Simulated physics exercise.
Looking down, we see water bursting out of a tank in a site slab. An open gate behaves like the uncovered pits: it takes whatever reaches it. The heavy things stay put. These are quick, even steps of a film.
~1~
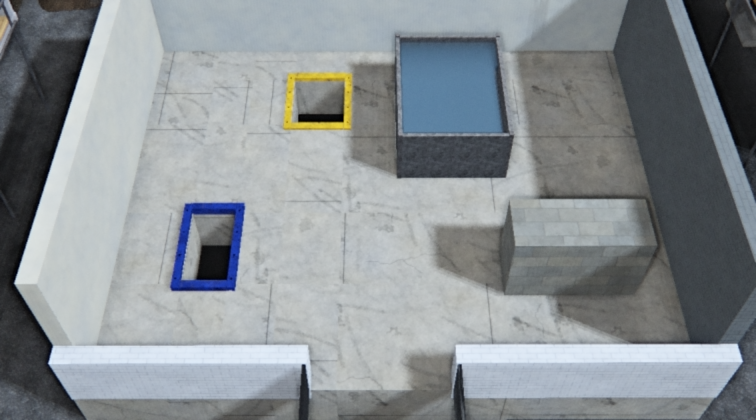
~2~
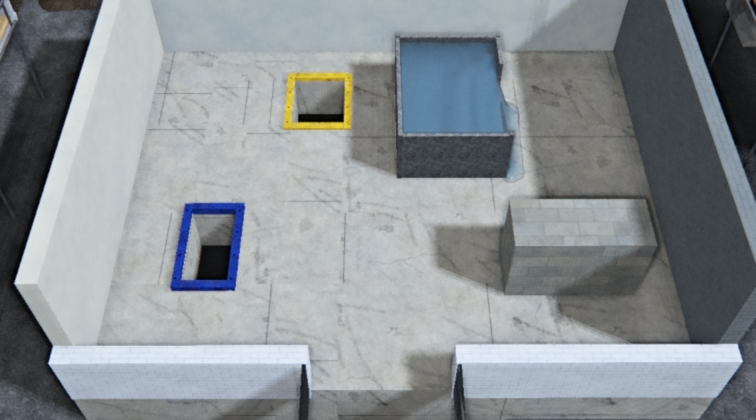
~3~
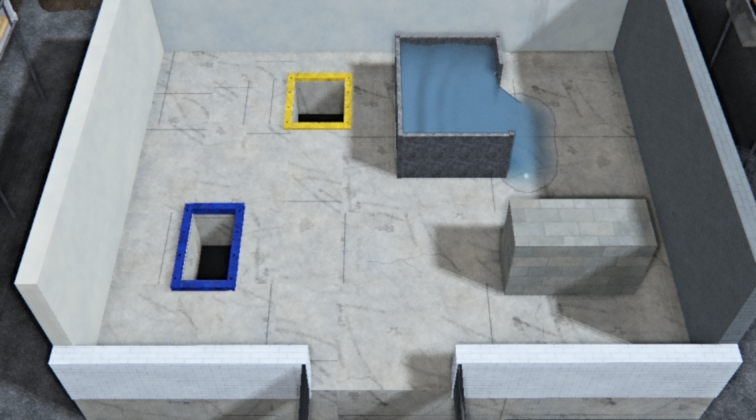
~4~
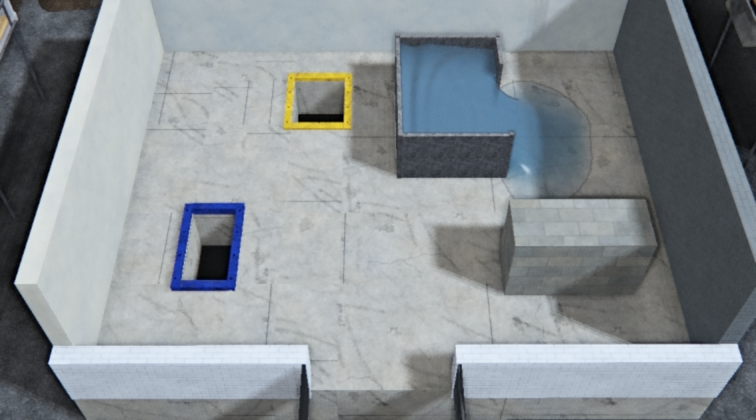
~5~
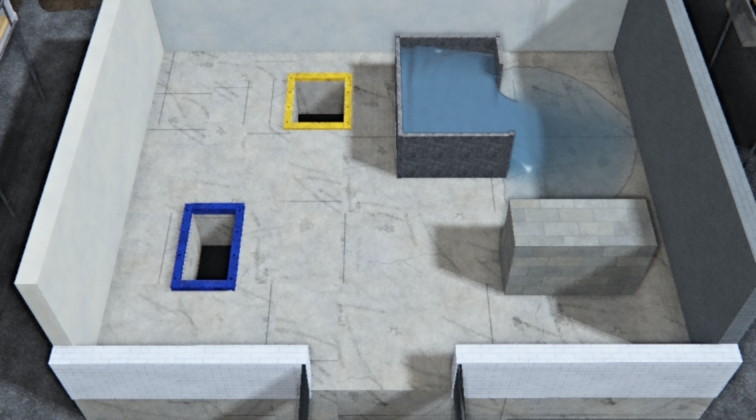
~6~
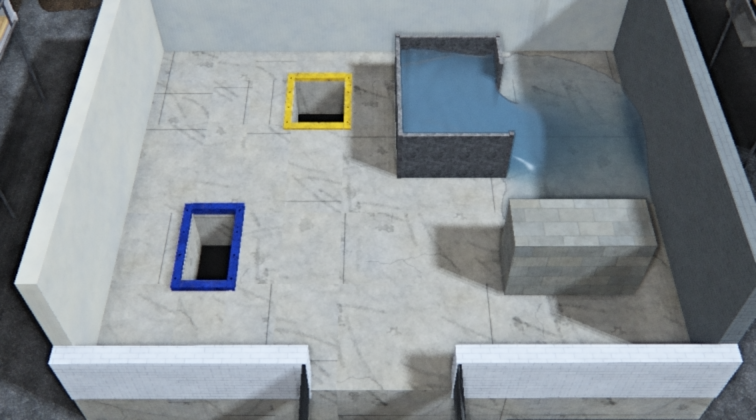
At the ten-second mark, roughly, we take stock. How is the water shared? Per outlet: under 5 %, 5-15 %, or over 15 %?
Outlets: Gate - under 5 %; yellow pit - under 5 %; blue pit - under 5 %.
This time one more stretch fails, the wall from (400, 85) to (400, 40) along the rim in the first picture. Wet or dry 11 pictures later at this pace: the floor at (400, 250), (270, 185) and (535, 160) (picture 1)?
First point spared, second point swamped, third point spared.
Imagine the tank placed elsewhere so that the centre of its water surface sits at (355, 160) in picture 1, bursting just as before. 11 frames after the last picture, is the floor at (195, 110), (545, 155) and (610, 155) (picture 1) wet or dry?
Looking at all three, I'd call them bone dry, swamped, swamped.
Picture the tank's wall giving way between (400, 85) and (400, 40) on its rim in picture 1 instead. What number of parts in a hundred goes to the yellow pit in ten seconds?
Yellow: 55 %.
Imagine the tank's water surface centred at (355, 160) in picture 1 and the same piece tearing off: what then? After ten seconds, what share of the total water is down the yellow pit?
The yellow pit takes 8 per cent.
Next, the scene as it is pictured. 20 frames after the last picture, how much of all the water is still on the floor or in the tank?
Some 100 parts in a hundred have not run off.
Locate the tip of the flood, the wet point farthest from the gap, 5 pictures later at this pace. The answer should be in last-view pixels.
At about (675, 311).
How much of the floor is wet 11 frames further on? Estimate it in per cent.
About 25 %.
A moment on, water covers 20 % of the floor; the gate 0 %, the yellow pit 0 %, the blue pit 0 %.
Next, water covers 25 % of the floor; the gate 0 %, the yellow pit 0 %, the blue pit 0 %.
Then, water covers 50 % of the floor; the gate 0 %, the yellow pit 0 %, the blue pit 0 %.
Later, water covers 85 % of the floor; the gate 1 %, the yellow pit 1 %, the blue pit 0 %.
In the end, water covers 95 % of the floor; the gate 2 %, the yellow pit 2 %, the blue pit 1 %.
